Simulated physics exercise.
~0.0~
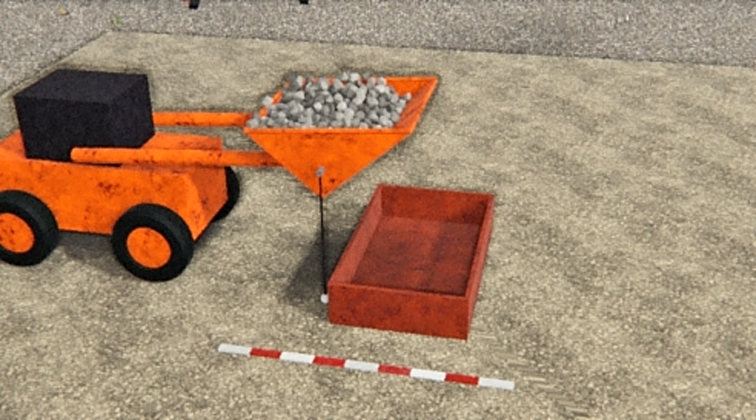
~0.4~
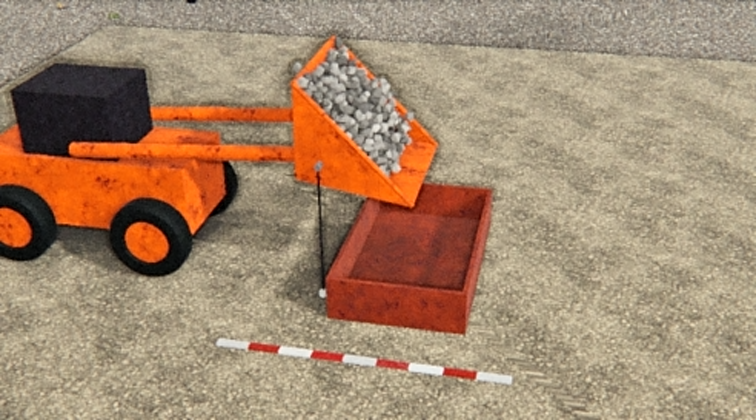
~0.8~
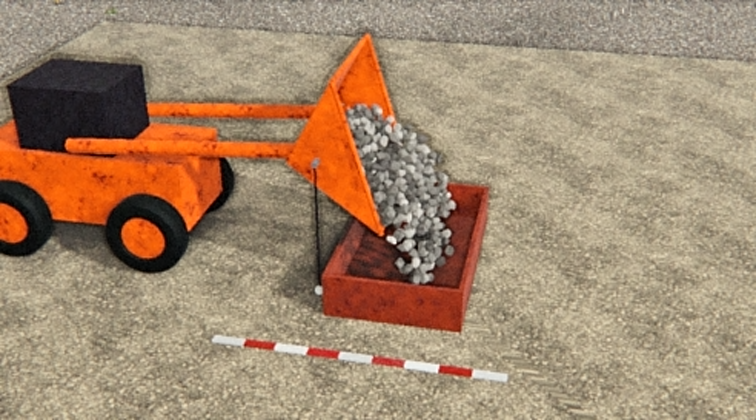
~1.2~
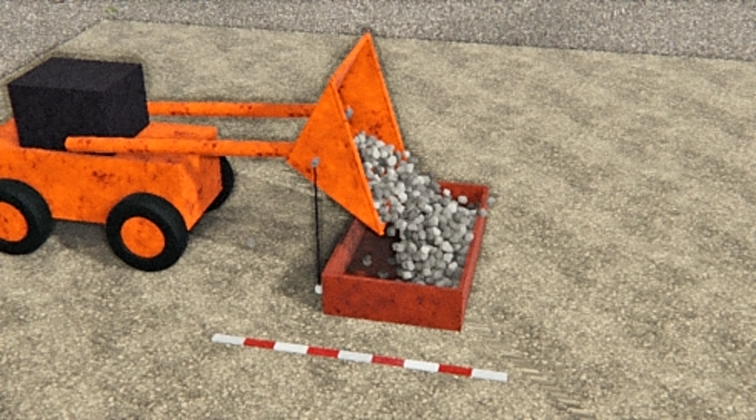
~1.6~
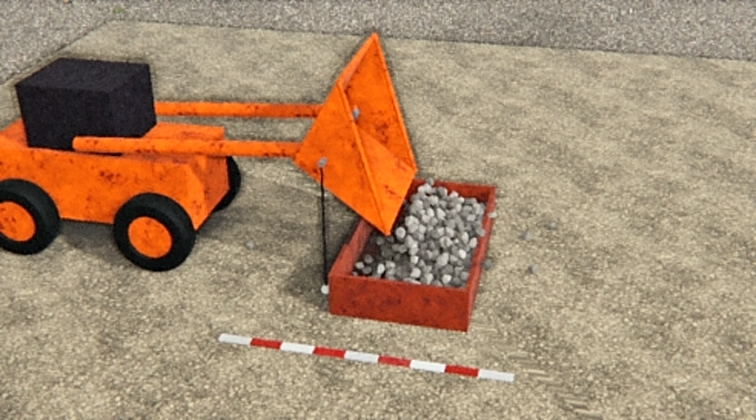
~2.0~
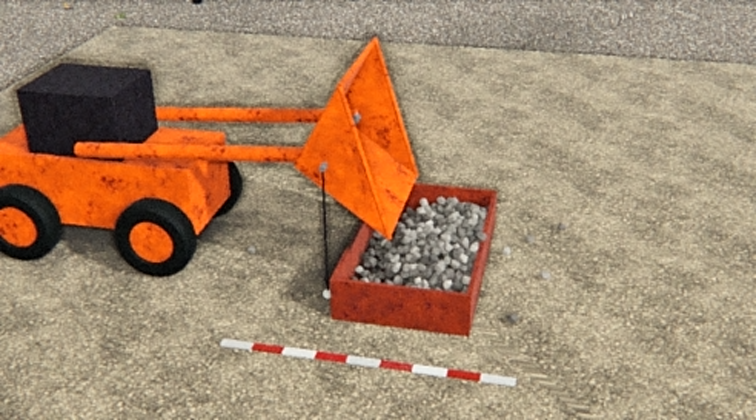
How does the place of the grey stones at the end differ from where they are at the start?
At the start the stones are heaped in the raised orange bucket, while at the end they lie lower and further right, almost all of them in the red bin on the ground.
An orange loader with a black block on its back stands at the left on pale, gritty ground, seen from above and to the side by a slightly swaying camera. Its raised bucket holds a heap of grey stones beside an open red bin, with a red and white striped staff lying in front. The bucket tips forward to the right, and the stones slide toward its lip. They pour down into the bin and spread across it as the bucket stays steeply tilted. Finally the bucket hangs empty and still, nearly all the stones rest in the bin, and a few lie outside.
